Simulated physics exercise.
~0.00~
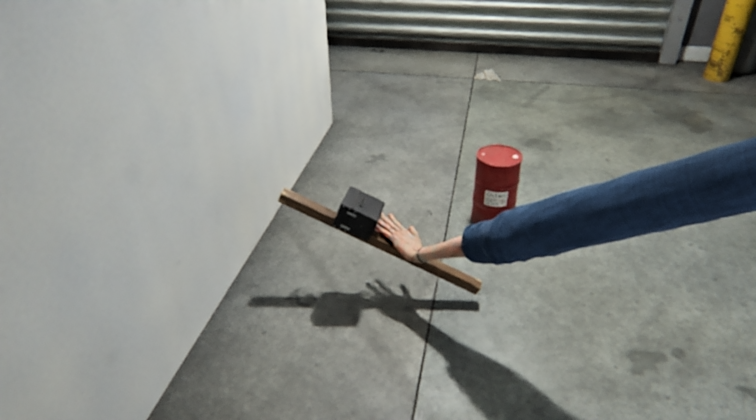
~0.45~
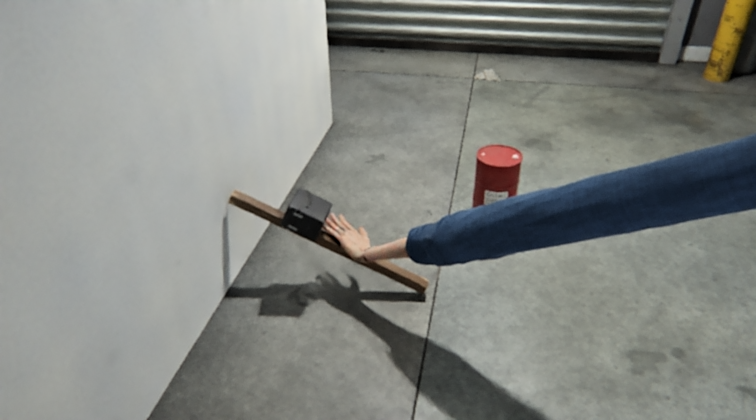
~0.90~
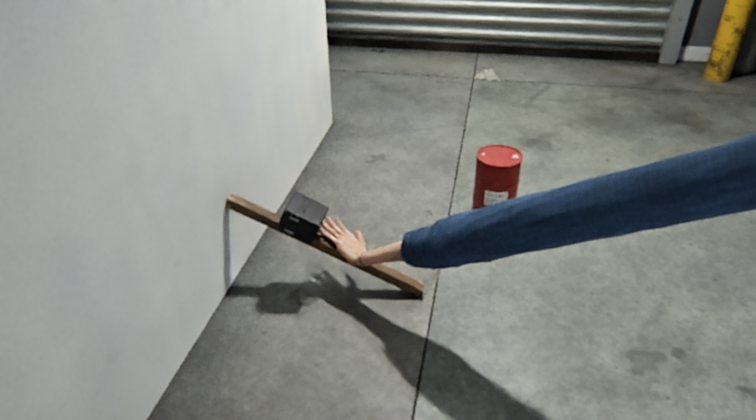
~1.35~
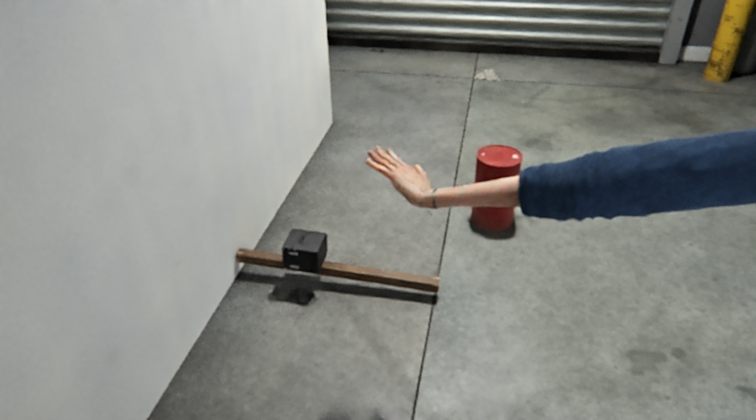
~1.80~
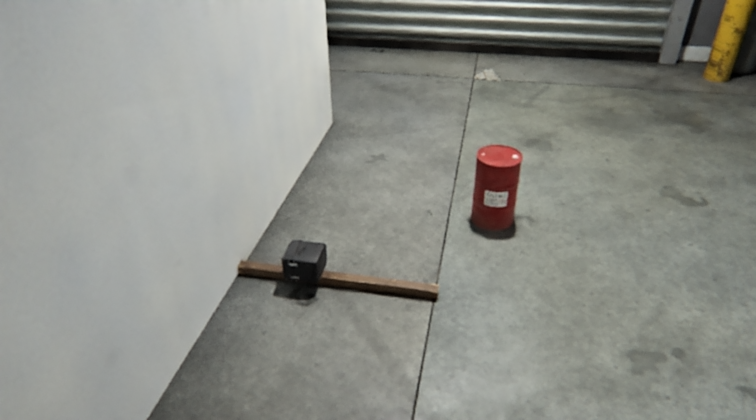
A hand leans a brown pole against the wall, lets go, and it slips down flat.
